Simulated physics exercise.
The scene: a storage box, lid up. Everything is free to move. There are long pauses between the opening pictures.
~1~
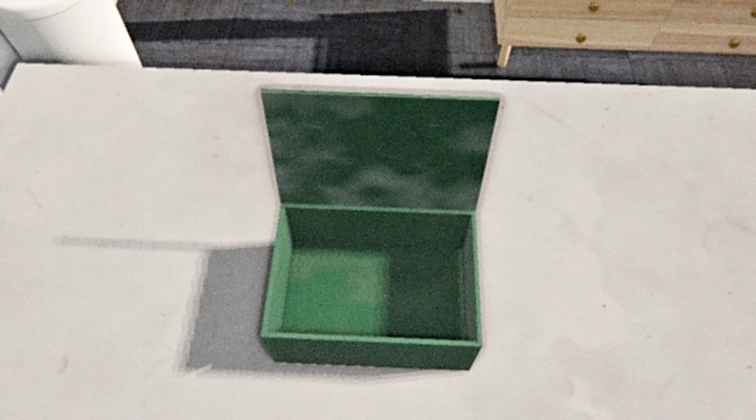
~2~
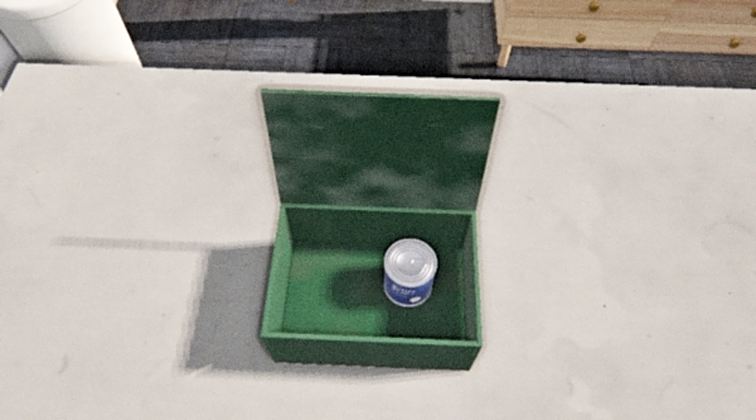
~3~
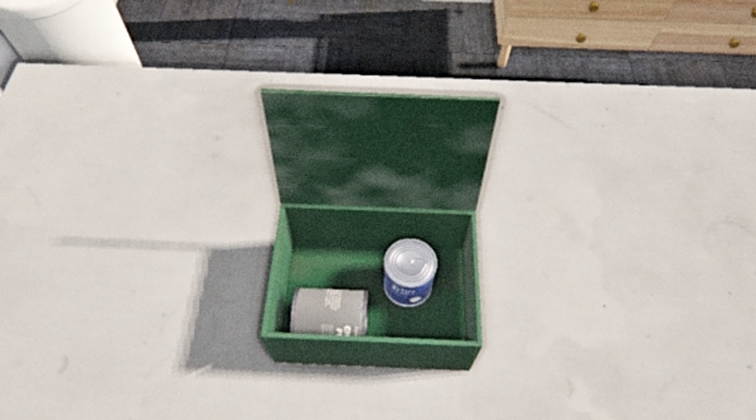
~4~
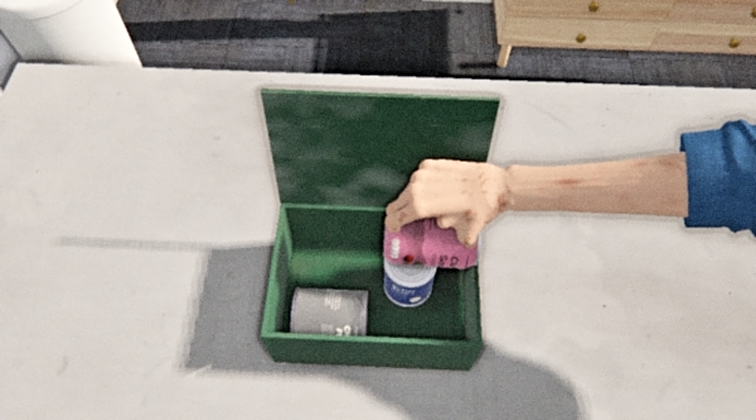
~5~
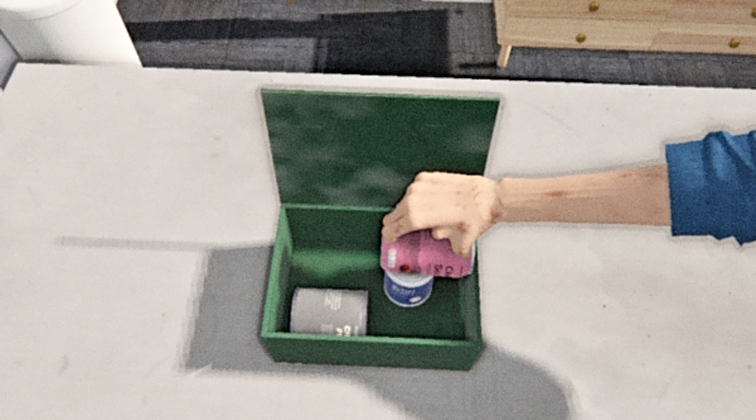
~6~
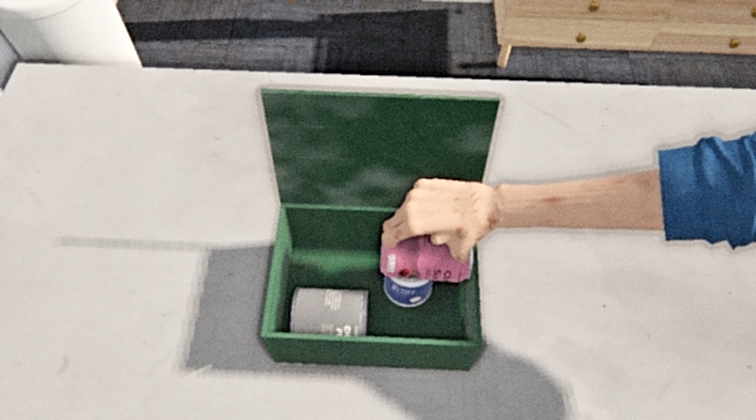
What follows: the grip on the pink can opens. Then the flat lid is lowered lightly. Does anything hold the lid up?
Outcome: The lid stays ajar.
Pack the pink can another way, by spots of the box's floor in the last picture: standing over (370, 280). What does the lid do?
Then it shuts flat.
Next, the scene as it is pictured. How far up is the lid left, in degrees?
About 30°.
Then, 1.30 s later than the last frame, lid 79° above the rim.
Then, 1.70 s later than the last frame, lid 47° above the rim.
When it is over, lid 29° above the rim; all 3 as before. End places, in pixels of the last picture, pink can near (426, 257).
